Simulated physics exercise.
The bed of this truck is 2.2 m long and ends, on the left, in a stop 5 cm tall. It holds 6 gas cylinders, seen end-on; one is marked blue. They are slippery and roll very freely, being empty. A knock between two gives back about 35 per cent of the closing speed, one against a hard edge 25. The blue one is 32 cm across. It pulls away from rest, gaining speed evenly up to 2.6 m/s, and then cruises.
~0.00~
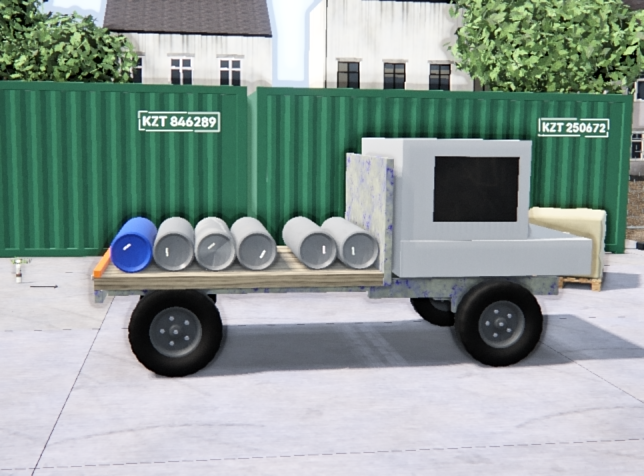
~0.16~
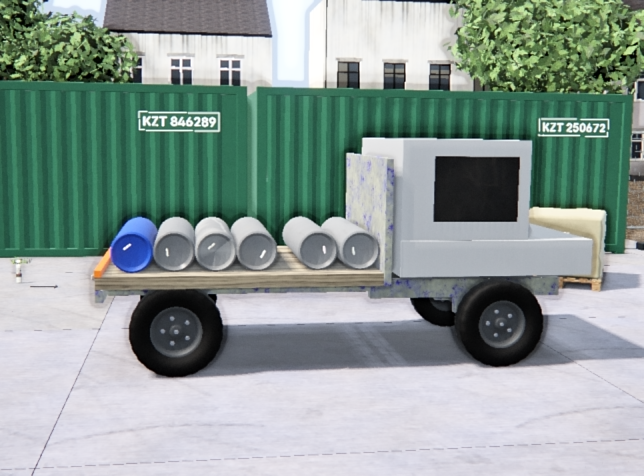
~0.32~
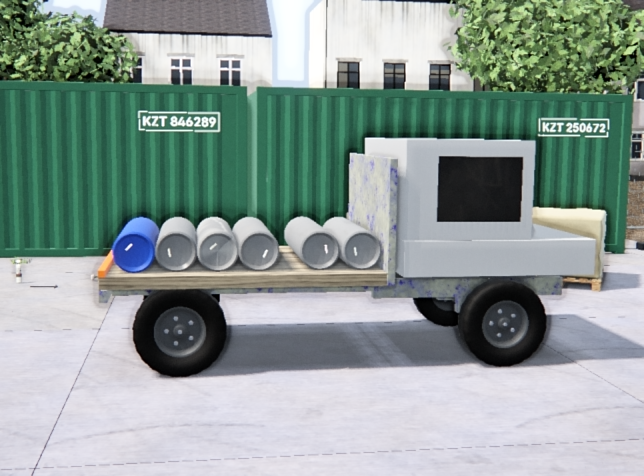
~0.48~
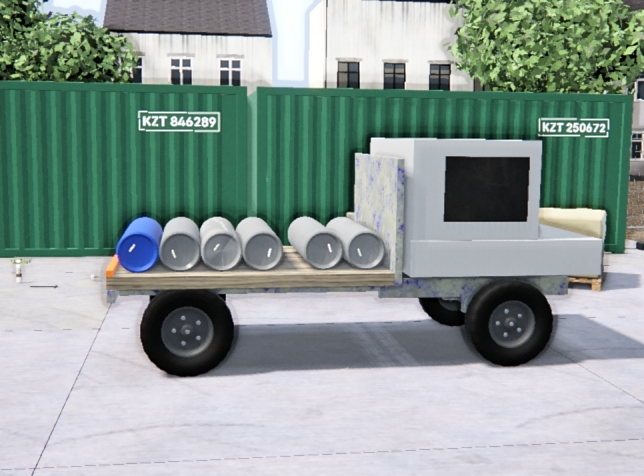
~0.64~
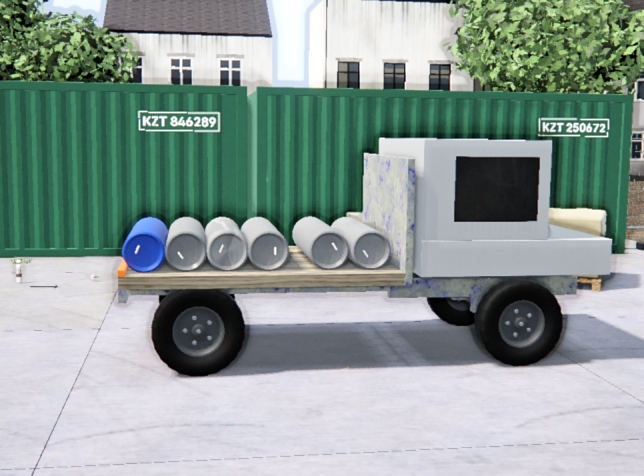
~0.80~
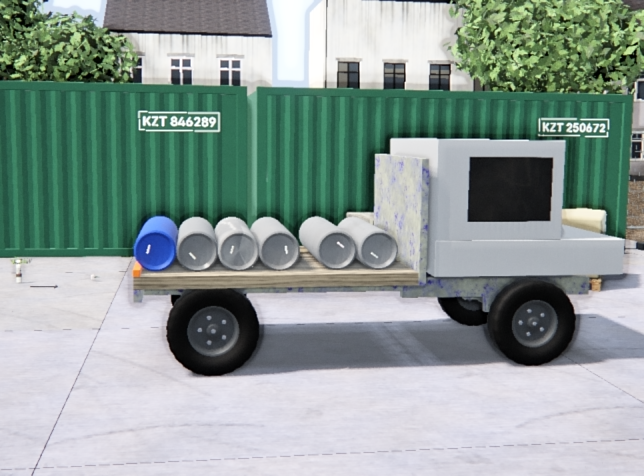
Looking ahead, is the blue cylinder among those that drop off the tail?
The blue cylinder remains loaded.
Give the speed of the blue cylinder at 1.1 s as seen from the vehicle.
Roughly 0.0 m/s.
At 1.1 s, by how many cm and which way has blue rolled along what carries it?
Blue 10 left.
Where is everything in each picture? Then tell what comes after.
In the first frame, blue (131, 252); tail bar at (97, 274); speed 0.0 m/s; 6 of the 6 make up the bottom layer on the bed.
In the second frame, blue (131, 252); tail bar at (98, 274); speed 0.1 m/s.
In the third frame, blue (134, 252); tail bar at (102, 274); speed 0.3 m/s.
In the fourth frame, blue (138, 252); tail bar at (109, 274); speed 0.4 m/s.
In the fifth frame, blue (144, 252); tail bar at (121, 273); speed 0.6 m/s.
In the sixth frame, blue (155, 251); tail bar at (136, 273); speed 0.8 m/s.
Then, 1.1 s in, blue is on the bed, 10 cm from the bar; 0 of 6 are off.
In the end (1.5 s), blue is on the bed, 10 cm from the bar; 0 of 6 are off.
